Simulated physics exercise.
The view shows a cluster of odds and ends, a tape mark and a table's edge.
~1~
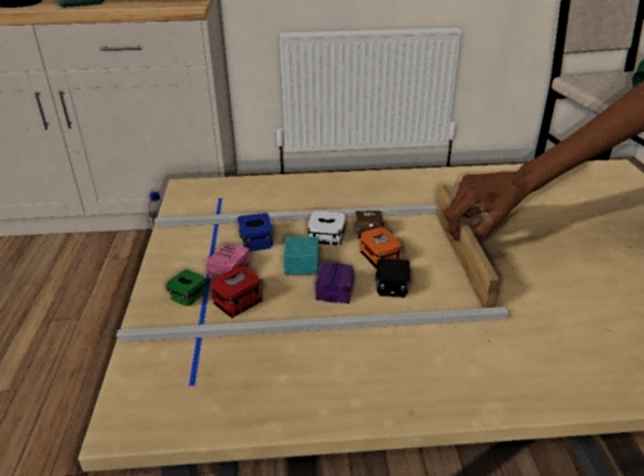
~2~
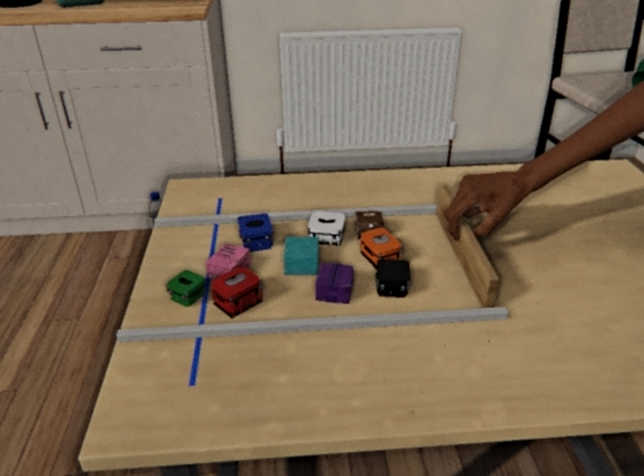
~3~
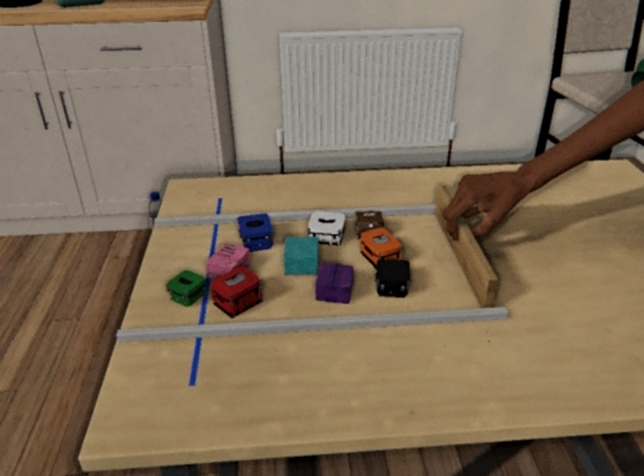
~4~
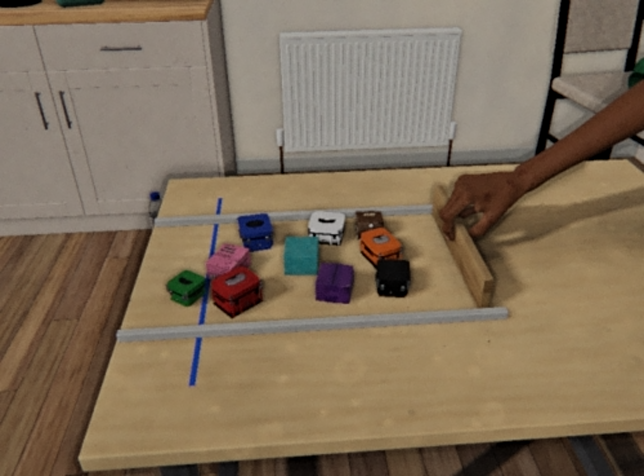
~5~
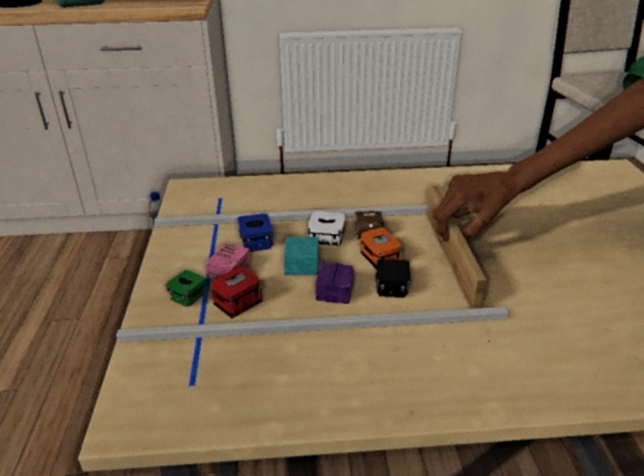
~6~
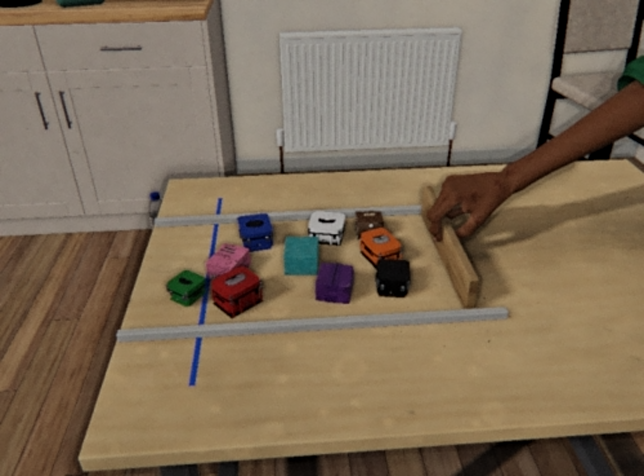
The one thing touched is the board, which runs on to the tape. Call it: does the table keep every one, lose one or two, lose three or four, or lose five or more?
It loses three or four.
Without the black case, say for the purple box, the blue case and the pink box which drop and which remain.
Purple box: Still there; blue case: Over the edge; pink box: Over the edge.
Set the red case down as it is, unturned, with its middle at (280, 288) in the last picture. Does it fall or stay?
The red case drops off.
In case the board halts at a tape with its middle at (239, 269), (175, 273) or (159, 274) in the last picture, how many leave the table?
You'd get 0, then 7, then 7.
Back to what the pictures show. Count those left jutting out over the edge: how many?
Things overhanging at the end: 0.
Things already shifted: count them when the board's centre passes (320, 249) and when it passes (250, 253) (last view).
I make it 8 at the first spot and 10 at the other.
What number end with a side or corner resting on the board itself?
All in all, 3.
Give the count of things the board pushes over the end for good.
The answer is exactly 4.
Soon after, none off yet; green case at rest near (188, 290); pink box at rest near (229, 263); red case at rest near (237, 291).
At rest, the number that fall off is three or four; fallen, blue case, red case, pink box and green case.
